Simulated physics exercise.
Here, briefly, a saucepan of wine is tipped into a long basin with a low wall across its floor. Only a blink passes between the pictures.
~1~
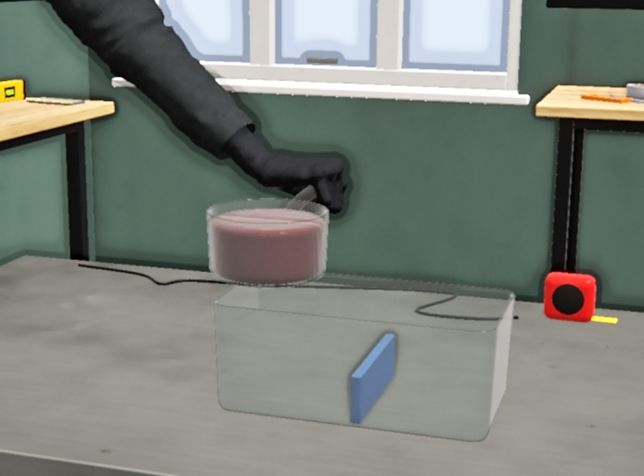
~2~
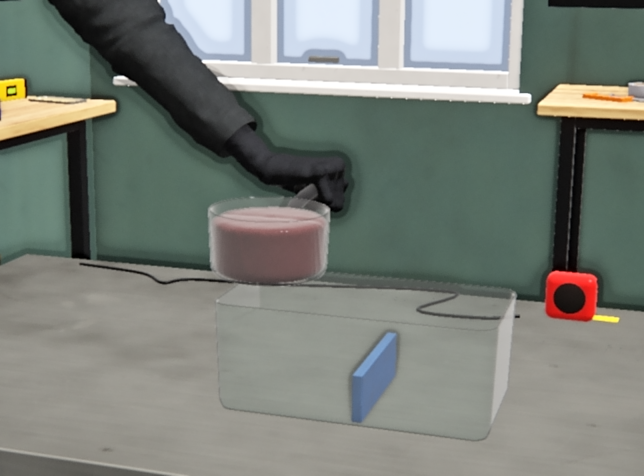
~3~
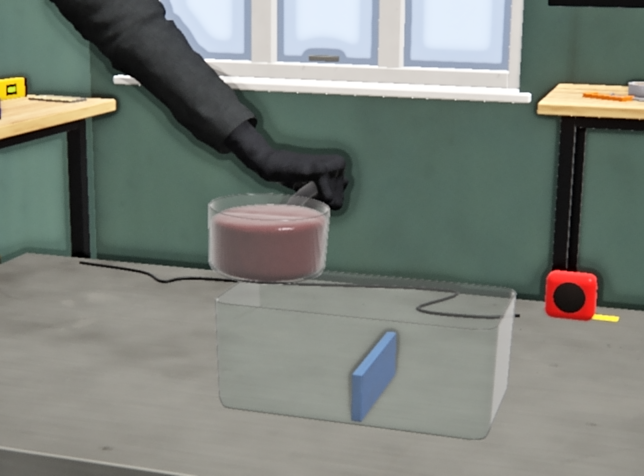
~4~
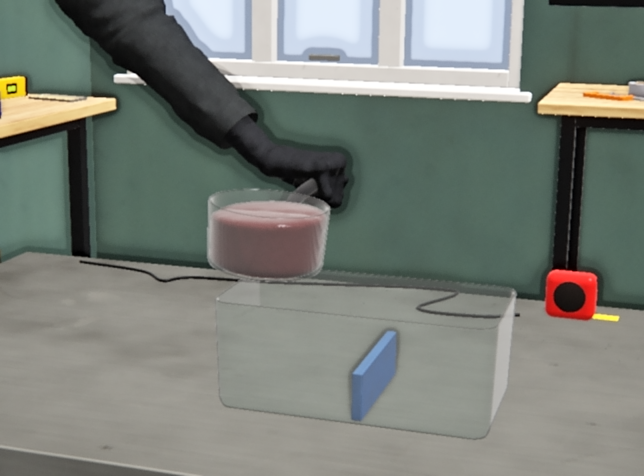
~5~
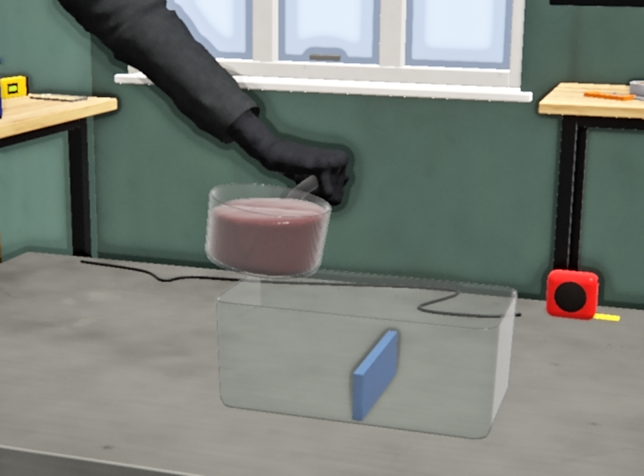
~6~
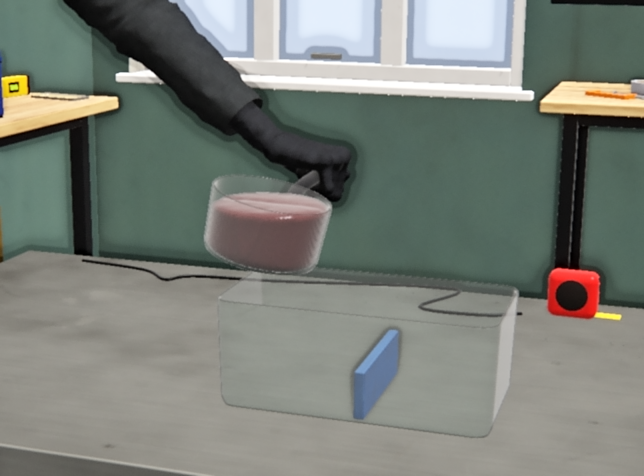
A gloved hand slowly tilts a clear pan of reddish liquid above a transparent basin.
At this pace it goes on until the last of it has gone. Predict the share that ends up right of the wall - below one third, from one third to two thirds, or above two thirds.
Rises past two thirds.
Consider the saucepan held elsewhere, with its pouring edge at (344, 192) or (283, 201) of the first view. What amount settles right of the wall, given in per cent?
First place gives some 95 %, second place some 30 %.
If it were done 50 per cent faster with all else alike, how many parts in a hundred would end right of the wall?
I'd estimate about 95 percent ends up there.
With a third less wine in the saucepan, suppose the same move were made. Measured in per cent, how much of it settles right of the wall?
Estimated share: Around 90 %.
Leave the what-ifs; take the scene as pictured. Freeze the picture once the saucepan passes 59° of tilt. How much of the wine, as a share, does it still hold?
Around 60 in a hundred has not poured out yet.
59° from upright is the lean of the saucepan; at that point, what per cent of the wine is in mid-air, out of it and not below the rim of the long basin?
Close to 25 in a hundred.
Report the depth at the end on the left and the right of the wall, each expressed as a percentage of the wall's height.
Close to 0 for the left and 60 for the right.
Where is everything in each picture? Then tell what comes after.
Tilt 0°; pouring edge (325, 217); surface from (216, 215) to (324, 225); the long basin's rim runs from (237, 287) to (505, 313); the wall's top is at (374, 356), in the first frame.
Tilt 1°; pouring edge (326, 216); surface from (218, 214) to (325, 223), in the second frame.
Tilt 2°; pouring edge (326, 215); surface from (217, 212) to (325, 220), in the third frame.
Tilt 4°; pouring edge (326, 214); surface from (217, 209) to (325, 217), in the fourth frame.
Tilt 8°; pouring edge (327, 214); surface from (217, 205) to (326, 213), in the fifth frame.
Tilt 12°; pouring edge (328, 213); surface from (218, 199) to (328, 210), in the sixth frame.
A moment on, the tilt is 59° and 59 per cent is still to pour, 6 is left of the wall and 11 right of it.
Next, the tilt is 92° and 13 per cent is still to pour, 7 is left of the wall and 69 right of it.
Then the tilt is 102° and 1 per cent is still to pour, 7 is left of the wall and 90 right of it.
Later the tilt is 102° and 0 per cent is still to pour, 8 is left of the wall and 91 right of it.
In the end 8 per cent lies left of the wall, 91 right of it and 0 outside.
